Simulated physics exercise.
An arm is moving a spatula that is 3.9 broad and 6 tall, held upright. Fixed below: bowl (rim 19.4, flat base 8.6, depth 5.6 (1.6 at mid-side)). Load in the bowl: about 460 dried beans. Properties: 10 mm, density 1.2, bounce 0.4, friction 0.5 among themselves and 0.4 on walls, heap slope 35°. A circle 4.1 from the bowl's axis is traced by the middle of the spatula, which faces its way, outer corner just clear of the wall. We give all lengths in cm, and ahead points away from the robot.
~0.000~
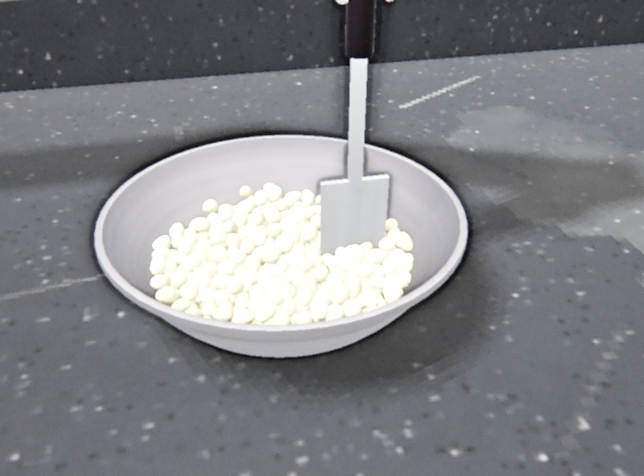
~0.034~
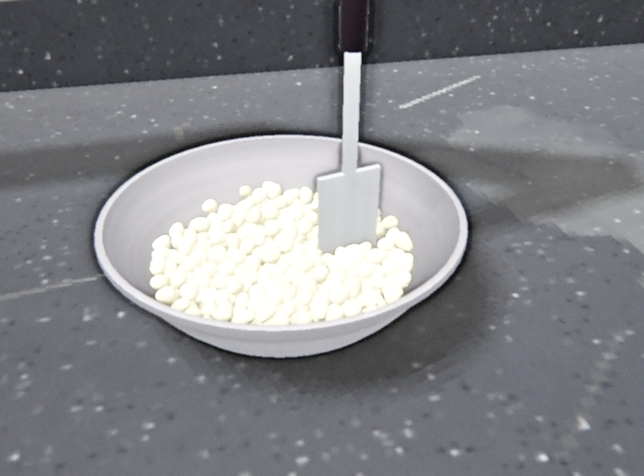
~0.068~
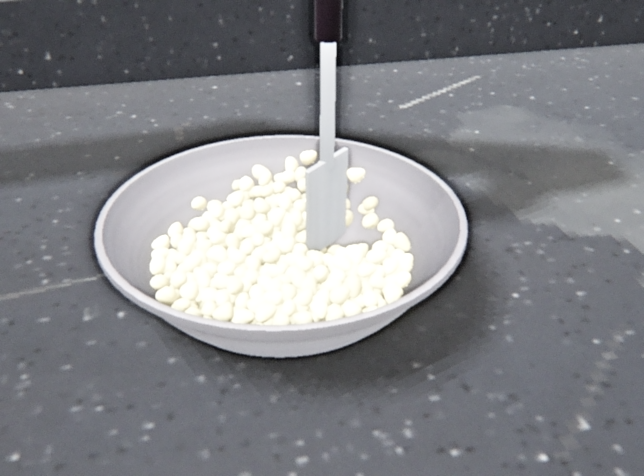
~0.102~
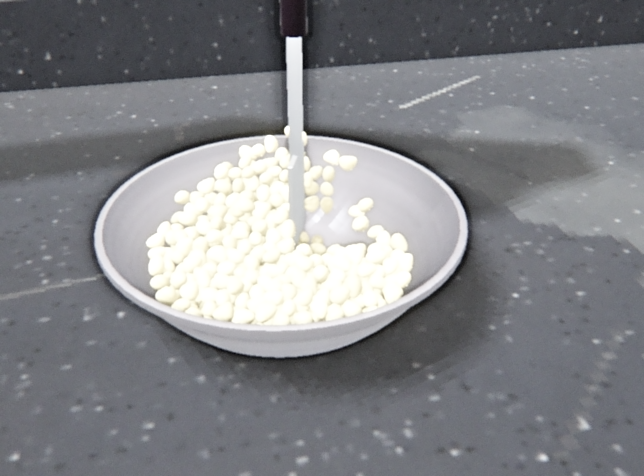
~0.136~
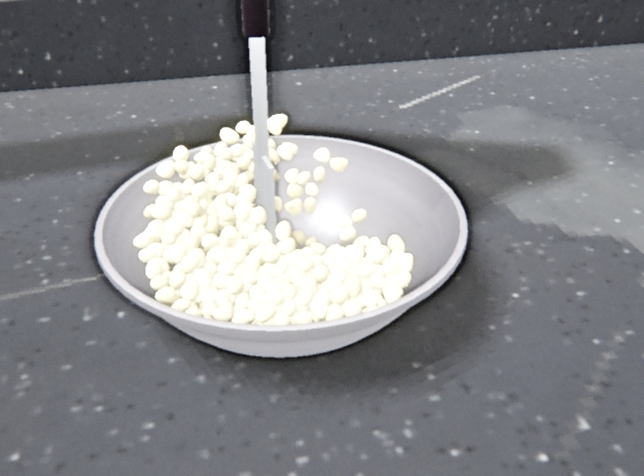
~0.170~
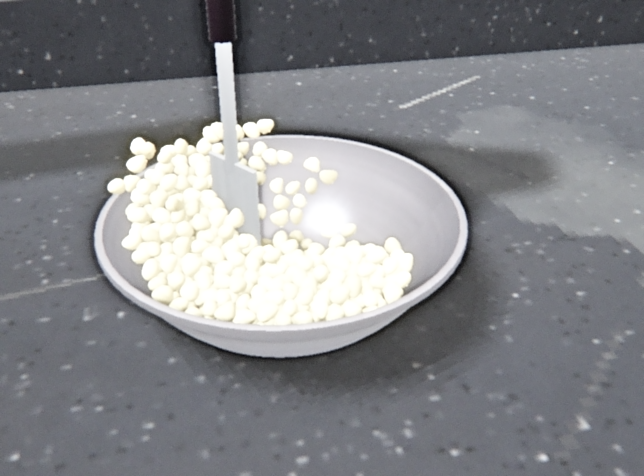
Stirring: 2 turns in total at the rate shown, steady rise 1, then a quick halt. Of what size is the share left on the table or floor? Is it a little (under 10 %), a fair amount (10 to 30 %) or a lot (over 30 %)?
A fair amount, 10 to 30 %.
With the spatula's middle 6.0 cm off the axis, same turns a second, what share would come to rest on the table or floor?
That would come to roughly 5 percent.
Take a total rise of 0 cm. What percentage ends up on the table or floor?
It comes to some 25 per cent.
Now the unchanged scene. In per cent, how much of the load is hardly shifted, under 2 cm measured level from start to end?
About 10 %.
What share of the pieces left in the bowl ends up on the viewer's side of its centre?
Near 50 per cent of what stays in the bowl.
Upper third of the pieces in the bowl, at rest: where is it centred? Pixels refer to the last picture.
(275, 245).
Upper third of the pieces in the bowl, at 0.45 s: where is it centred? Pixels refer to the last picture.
Centre of upper third: Approx. (387, 216) px.
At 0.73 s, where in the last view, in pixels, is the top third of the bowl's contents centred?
It is centred roughly at (223, 261).
After 0.45 s, 356° round, highest piece 7 above the table; 388 in the bowl, 46 on the table or floor, 21 in flight or on the tool.
After 0.73 s, 228° round, highest piece 6 above the table; 366 in the bowl, 85 on the table or floor, 4 in flight or on the tool.
After 1.07 s, 0° round, highest piece 5 above the table; 364 in the bowl, 91 on the table or floor.
After 1.77 s, 0° round, highest piece 5 above the table; 364 in the bowl, 91 on the table or floor.
In the end, 364 in the bowl, 91 on the table or floor. That is 20 % on the table or floor.
